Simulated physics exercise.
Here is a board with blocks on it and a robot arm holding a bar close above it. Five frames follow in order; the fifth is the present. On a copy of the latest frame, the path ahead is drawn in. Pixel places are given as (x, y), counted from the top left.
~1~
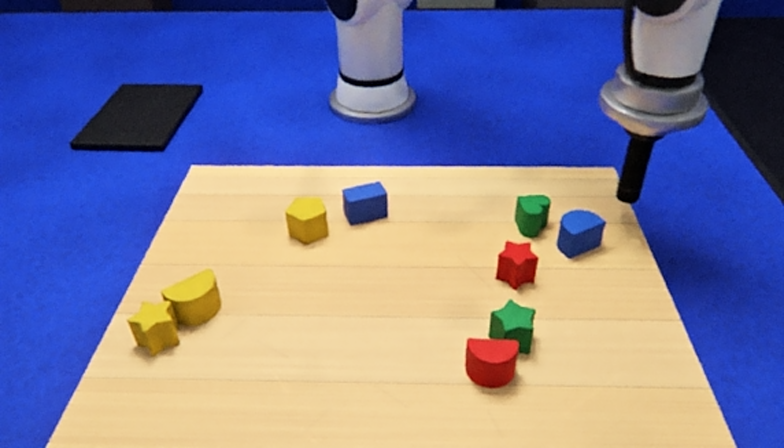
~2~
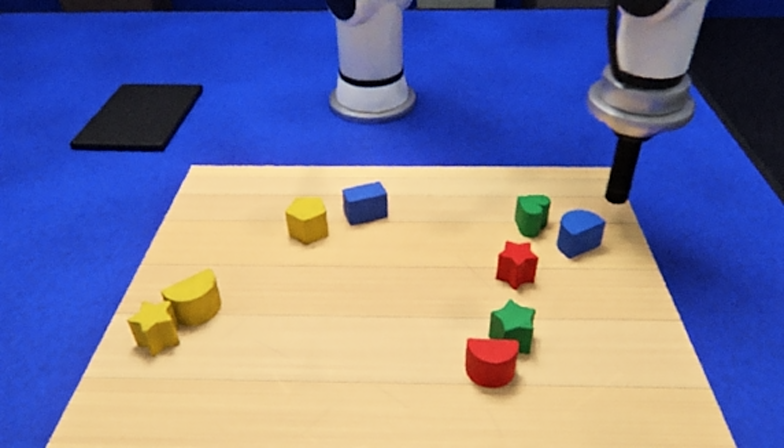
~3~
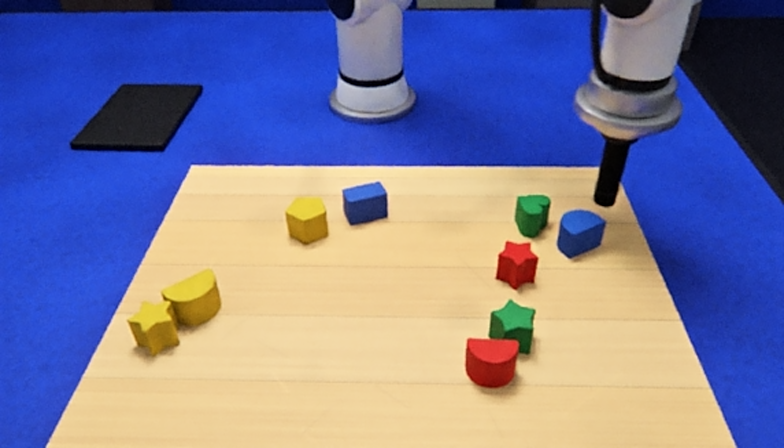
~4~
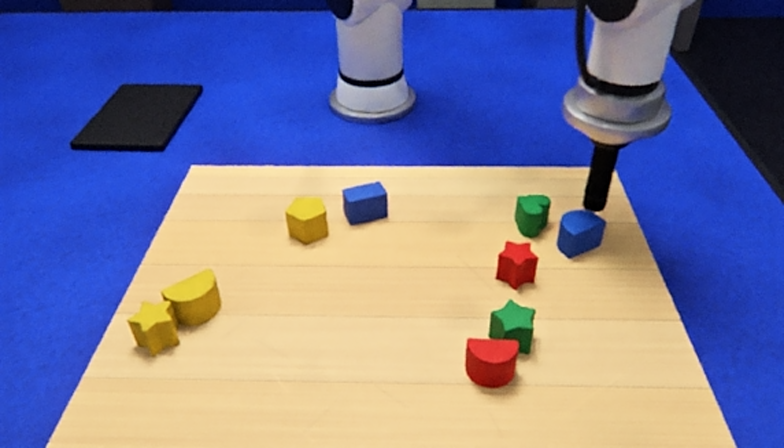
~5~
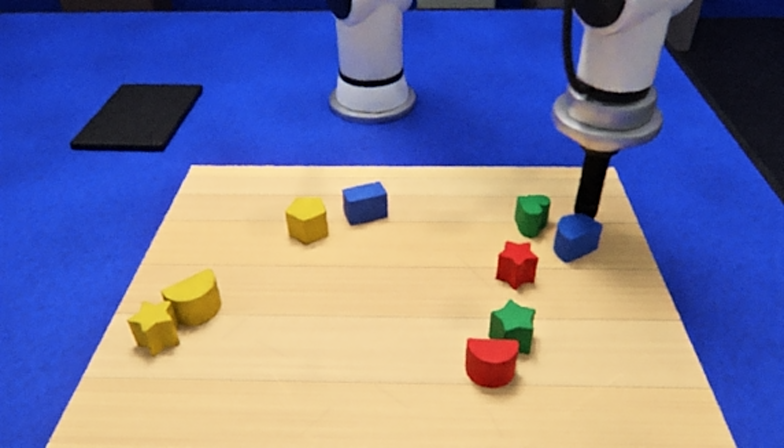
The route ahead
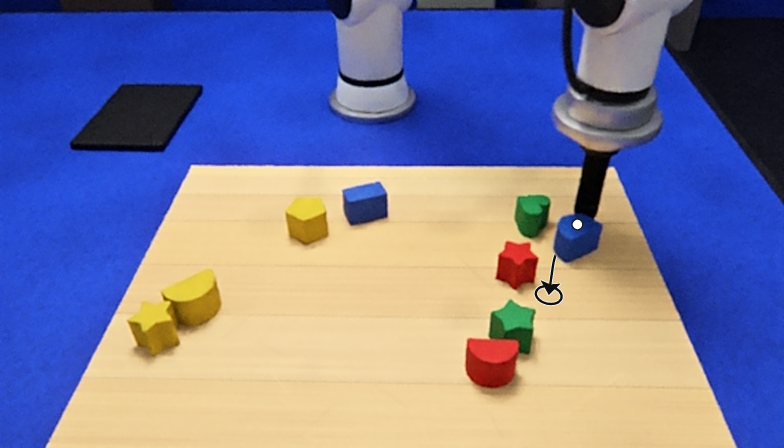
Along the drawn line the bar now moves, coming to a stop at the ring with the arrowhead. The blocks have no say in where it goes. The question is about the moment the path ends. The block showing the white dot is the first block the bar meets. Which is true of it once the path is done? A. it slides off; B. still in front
Choice B: Still in front.
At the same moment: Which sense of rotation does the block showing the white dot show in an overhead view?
Looking down, it rotates anti-clockwise.
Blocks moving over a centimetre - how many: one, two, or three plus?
The push will move one block.
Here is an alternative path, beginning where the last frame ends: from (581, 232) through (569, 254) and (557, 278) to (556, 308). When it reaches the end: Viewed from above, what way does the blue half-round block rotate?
From overhead, the rotation is clockwise.
The drawn path runs from (581, 232) via (560, 247) and (552, 269), ending at (549, 295); the dot is on the blue half-round block.
The first path, step by step. One third of the way, bar at (563, 229); blue half-round block at (562, 243), turned 20° anticlockwise.
Two thirds of the way, bar at (556, 252); blue half-round block at (558, 268), turned 30° anticlockwise.
At the end, bar at (552, 276); red star block not moved; blue half-round block at (557, 295), turned 35° anticlockwise.
